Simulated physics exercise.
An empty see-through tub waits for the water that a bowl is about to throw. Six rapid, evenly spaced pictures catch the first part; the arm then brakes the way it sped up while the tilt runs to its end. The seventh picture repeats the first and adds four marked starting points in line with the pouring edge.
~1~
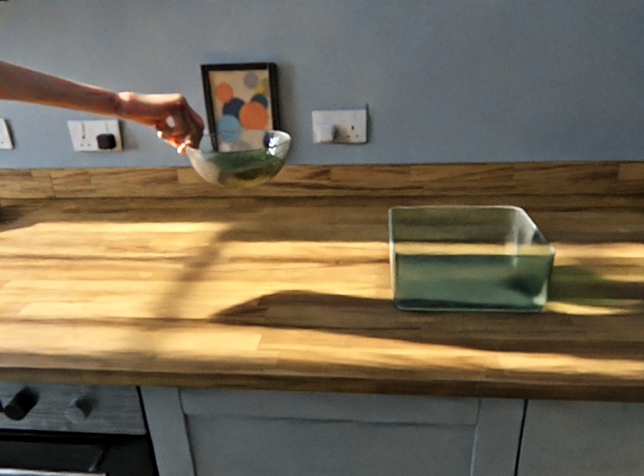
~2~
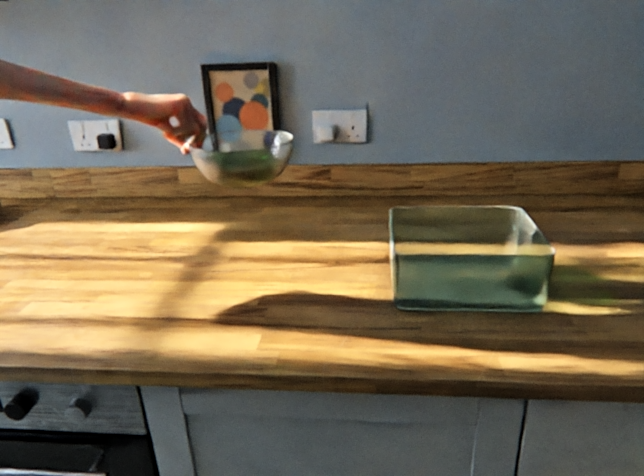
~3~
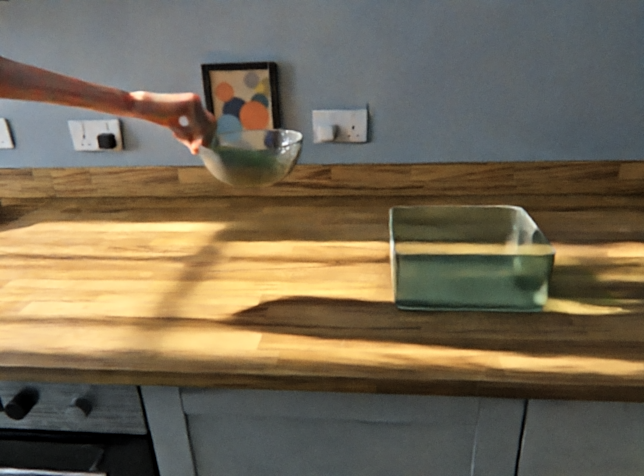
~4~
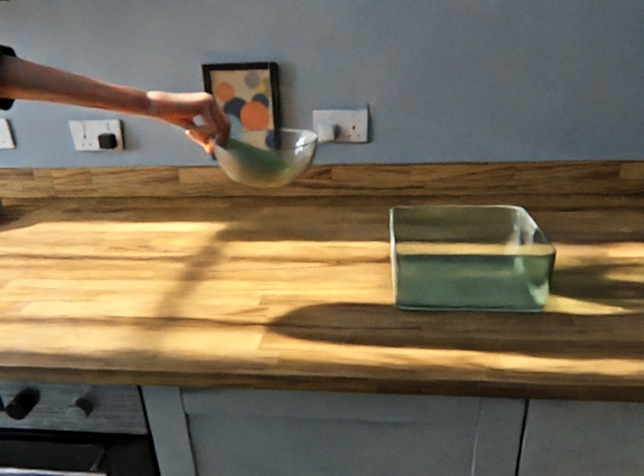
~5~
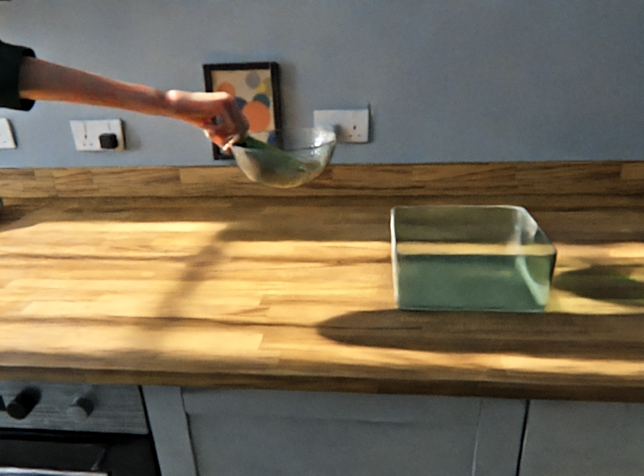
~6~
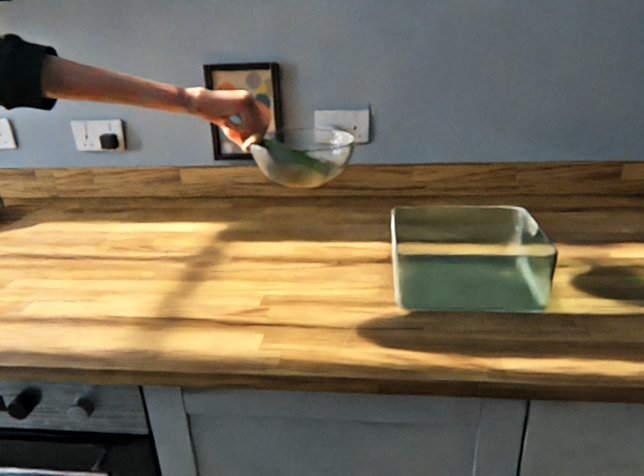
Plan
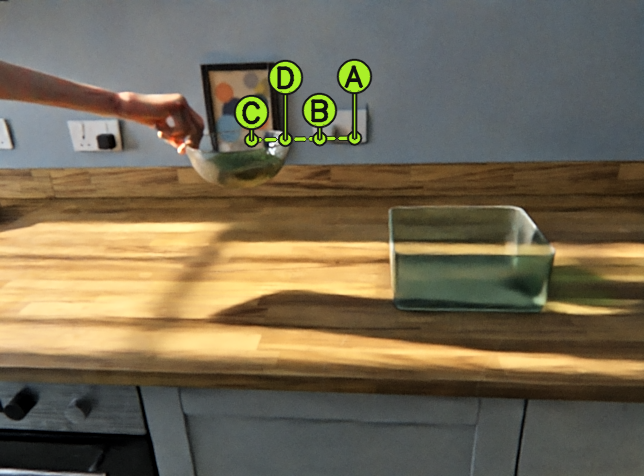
The clip shows a hand holding a clear glass bowl above a wooden counter, with a see-through greenish tub to the right. The arm carries the bowl slowly rightward past a framed print, and a dark sleeve comes into view.
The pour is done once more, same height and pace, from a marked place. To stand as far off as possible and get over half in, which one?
Dot C.
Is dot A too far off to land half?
No.
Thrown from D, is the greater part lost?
No, not at all.
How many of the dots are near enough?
All four.
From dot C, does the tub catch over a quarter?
Yes.
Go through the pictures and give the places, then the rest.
Upright, lip at (288, 139); tub from (393, 306) to (543, 309); nothing has left yet, in the first frame.
Upright, lip at (291, 139); nothing has left yet, in the second frame.
Upright, lip at (301, 138); nothing has left yet, in the third frame.
Upright, lip at (316, 138); nothing has left yet, in the fourth frame.
Upright, lip at (334, 138); water is over the rim, down to (232, 139), in the fifth frame.
Upright, lip at (353, 139); nothing has left yet, in the sixth frame.
In lime, A at (354, 138); B at (319, 138); C at (251, 140); D at (285, 139).
If A is chosen, about 64 % lands in the tub, 4 % falls short and 32 % goes beside or beyond.
If B is chosen, about 86 % lands in the tub, 3 % falls short and 11 % goes beside or beyond.
If C is chosen, about 63 % lands in the tub, 32 % falls short and 5 % goes beside or beyond.
If D is chosen, about 84 % lands in the tub, 12 % falls short and 4 % goes beside or beyond.
